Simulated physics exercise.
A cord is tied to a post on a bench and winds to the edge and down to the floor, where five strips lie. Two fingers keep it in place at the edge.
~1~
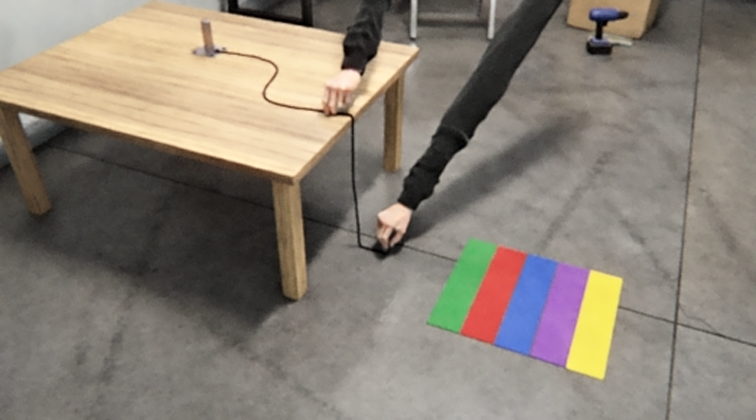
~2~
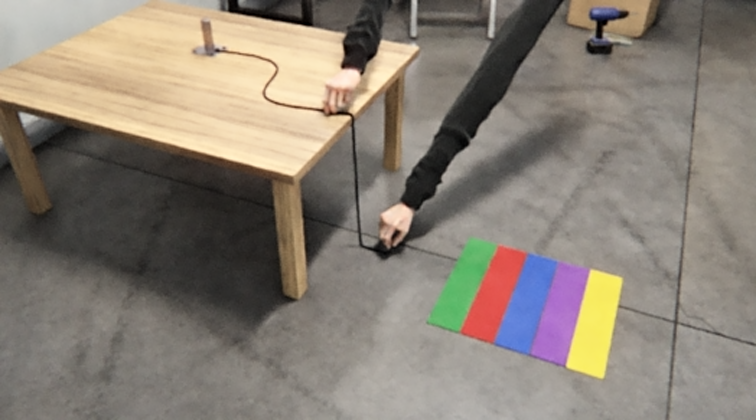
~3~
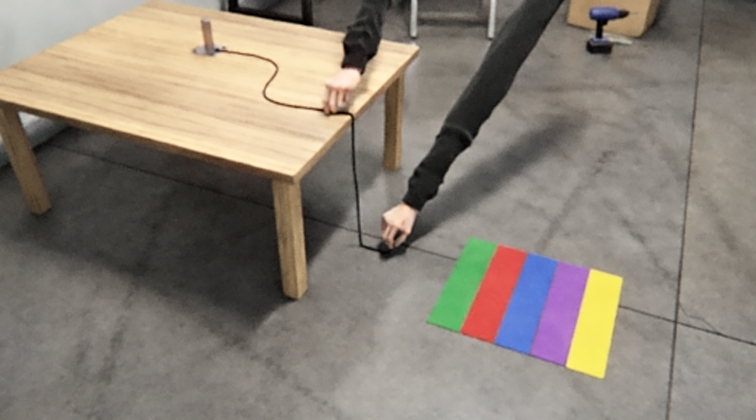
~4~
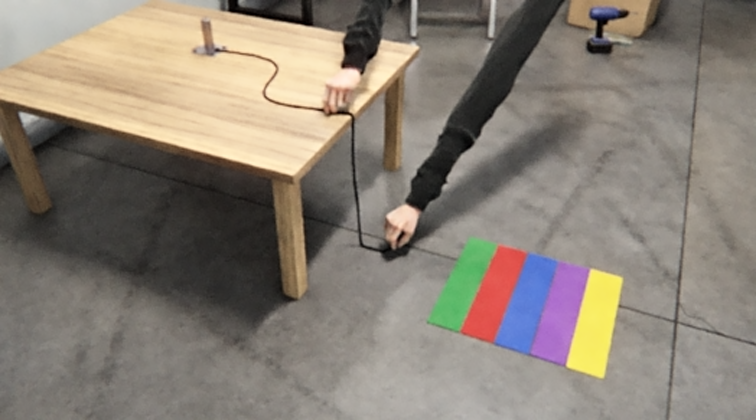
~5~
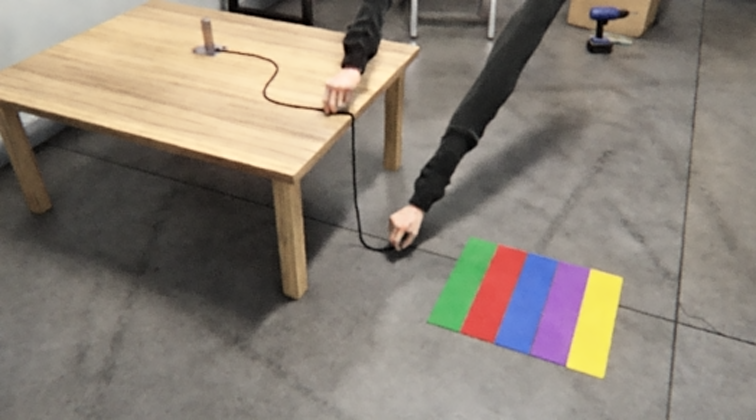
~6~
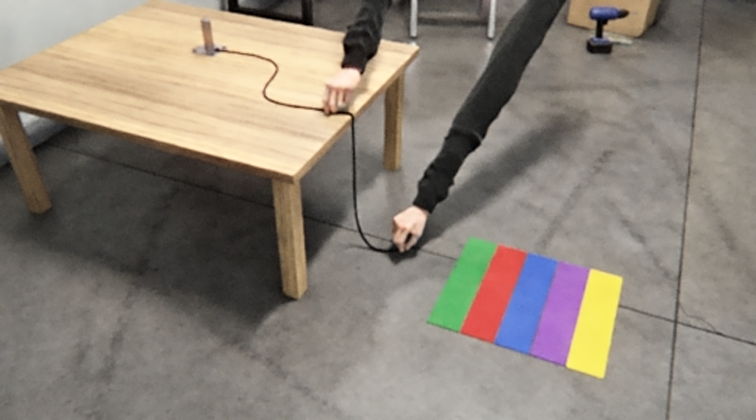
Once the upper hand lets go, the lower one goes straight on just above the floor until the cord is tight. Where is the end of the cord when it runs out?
Above the blue strip.
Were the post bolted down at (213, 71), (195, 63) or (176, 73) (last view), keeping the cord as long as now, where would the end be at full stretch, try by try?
You'd find it around (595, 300), then (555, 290), and finally (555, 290).
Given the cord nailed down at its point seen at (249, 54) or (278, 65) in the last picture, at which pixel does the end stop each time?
Per try (px): (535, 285), (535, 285).
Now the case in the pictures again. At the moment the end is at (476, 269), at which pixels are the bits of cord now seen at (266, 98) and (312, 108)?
The first sits at about (323, 94) and the second at about (361, 115).
A little later, end near (476, 269); over green.
Next, end near (515, 280); over red.
When it is tight, end near (540, 287); over blue. It gets as far as the blue strip.
